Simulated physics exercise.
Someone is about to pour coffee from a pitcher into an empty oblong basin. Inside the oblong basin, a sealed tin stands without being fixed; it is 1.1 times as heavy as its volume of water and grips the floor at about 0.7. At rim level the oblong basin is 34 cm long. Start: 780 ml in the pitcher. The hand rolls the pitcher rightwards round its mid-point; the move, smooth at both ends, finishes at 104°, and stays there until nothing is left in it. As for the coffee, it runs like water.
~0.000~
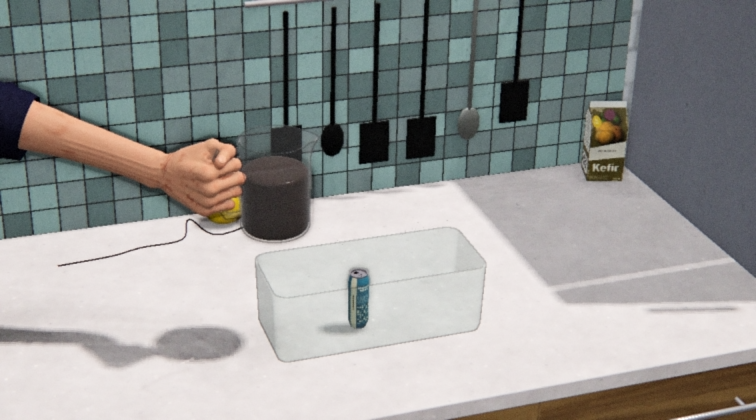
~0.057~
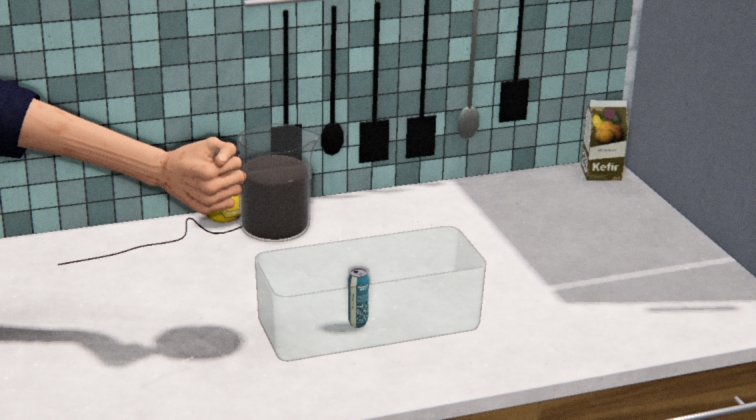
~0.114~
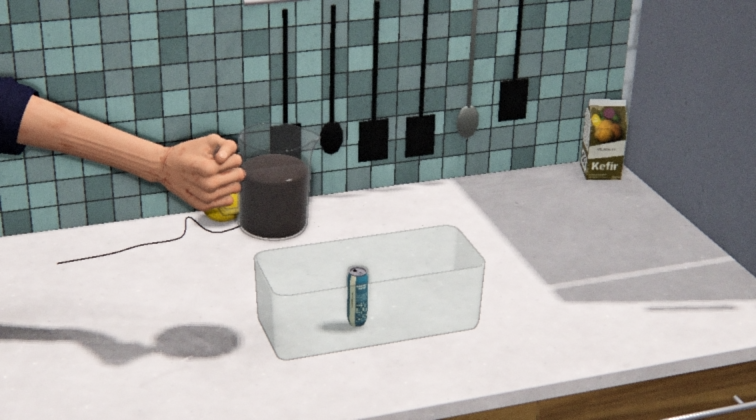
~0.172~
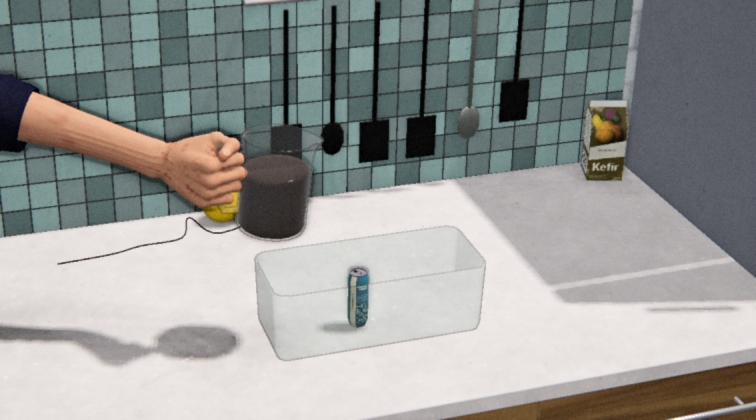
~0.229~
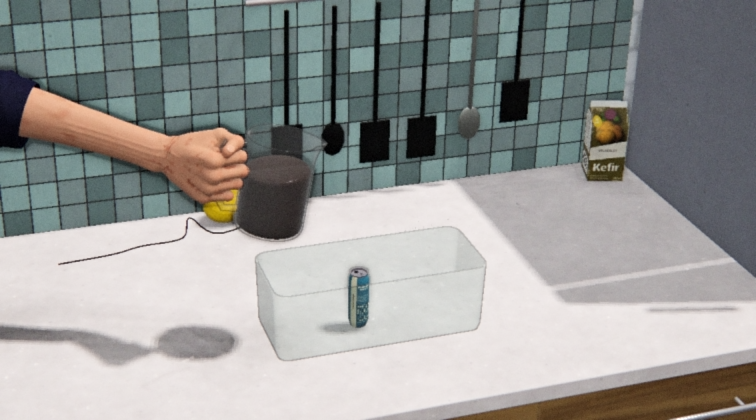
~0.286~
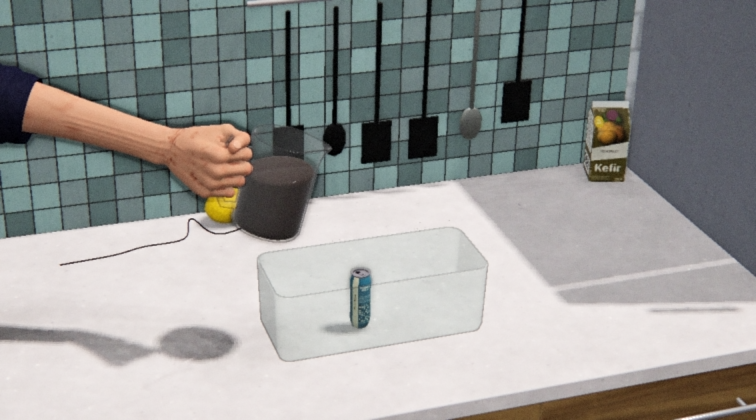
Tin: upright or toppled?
Upright.
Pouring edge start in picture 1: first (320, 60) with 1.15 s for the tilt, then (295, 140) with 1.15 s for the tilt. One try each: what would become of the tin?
Run one: It does not tip. Run two: It tumbles.
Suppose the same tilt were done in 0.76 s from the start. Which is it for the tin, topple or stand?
In that case the tin stays vertical.
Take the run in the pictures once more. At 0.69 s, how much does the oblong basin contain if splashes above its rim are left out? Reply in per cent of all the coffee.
At that time the basin holds about 0 per cent of the liquid.
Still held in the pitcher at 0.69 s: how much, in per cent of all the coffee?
Roughly 94 per cent.
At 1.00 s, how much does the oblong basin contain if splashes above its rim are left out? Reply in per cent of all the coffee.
Around 32 in a hundred.
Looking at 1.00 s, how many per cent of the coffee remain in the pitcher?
Around 44 percent of it.
Then, 0.69 s in, the tilt is 69° and 94 per cent is still to pour; the tin stands where it began.
Then, 1.00 s in, the tilt is 99° and 43 per cent is still to pour; the tin stands where it began.
Then, 1.31 s in, the tilt is 104° and 7 per cent is still to pour; the tin stands where it began.
Then, 1.65 s in, the tilt is 104° and 0 per cent is still to pour; the tin stands where it began.
Finally, the tin stands where it began.
